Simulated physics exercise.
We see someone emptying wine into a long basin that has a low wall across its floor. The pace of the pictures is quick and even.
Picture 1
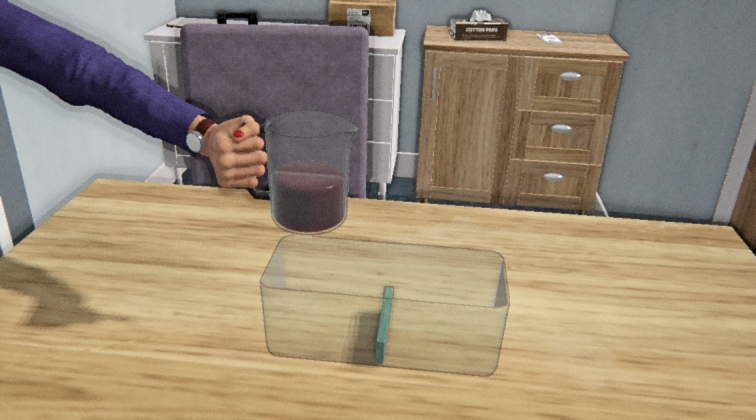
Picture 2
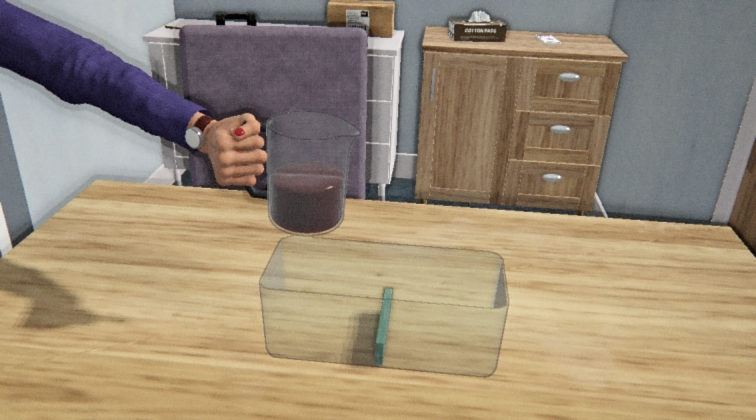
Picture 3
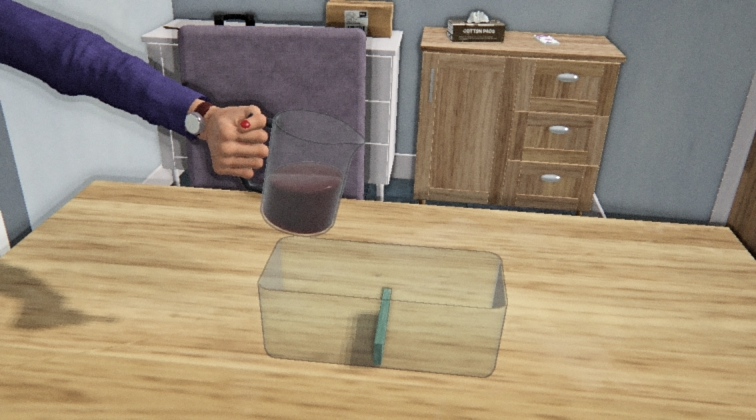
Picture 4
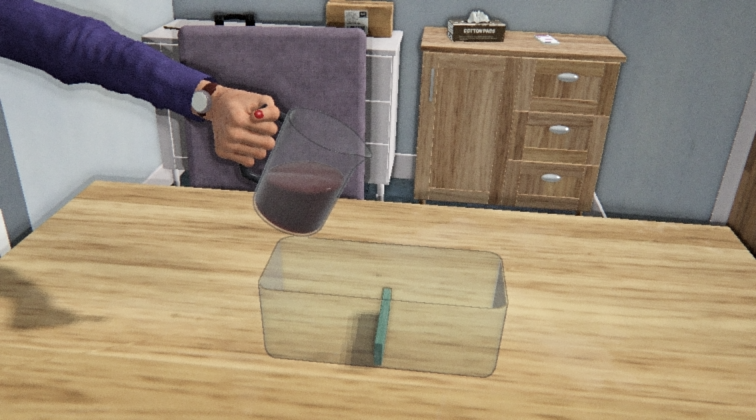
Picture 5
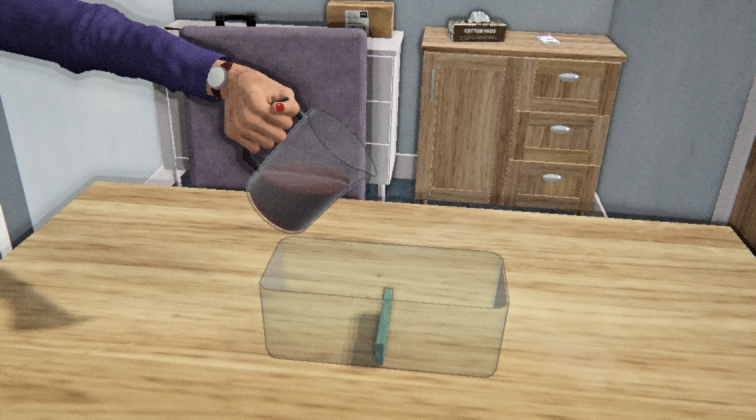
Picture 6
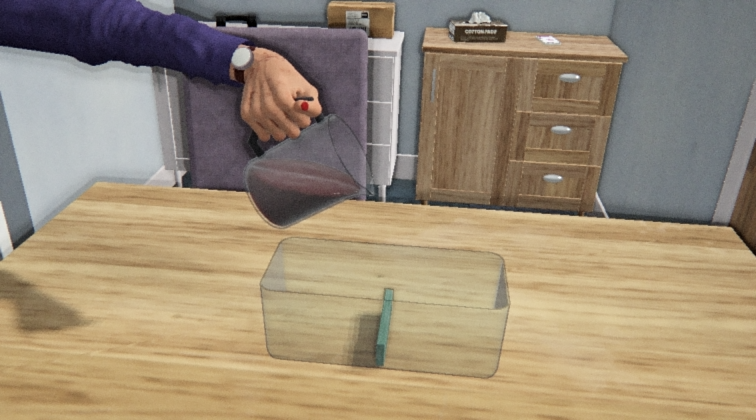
The clip opens with a hand in a purple sleeve holding a clear jug of dark wine upright above an empty, see-through basin with a low teal wall across its floor. The hand tilts the jug steadily to the right, and the wine shifts toward its rim while the basin stays still.
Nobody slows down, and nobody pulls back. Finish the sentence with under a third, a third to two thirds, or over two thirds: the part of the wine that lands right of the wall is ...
It is over two thirds.
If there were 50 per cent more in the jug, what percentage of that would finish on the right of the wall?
It works out near 95 percent.
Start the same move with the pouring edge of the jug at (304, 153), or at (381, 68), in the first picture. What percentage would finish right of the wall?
You'd see around 5 per cent, and then around 85 per cent.
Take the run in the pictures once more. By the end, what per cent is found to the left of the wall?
Around 5 %.
A moment on, the jug is tipped on its side and 66 per cent is still to pour, 0 is left of the wall and 9 right of it.
Next, the jug is tipped right over and 25 per cent is still to pour, 1 is left of the wall and 58 right of it.
Then the jug is tipped right over and 7 per cent is still to pour, 4 is left of the wall and 81 right of it.
Later the jug is tipped right over and 1 per cent is still to pour, 5 is left of the wall and 91 right of it.
Finally, 7 per cent lies left of the wall, 92 right of it and 2 outside.
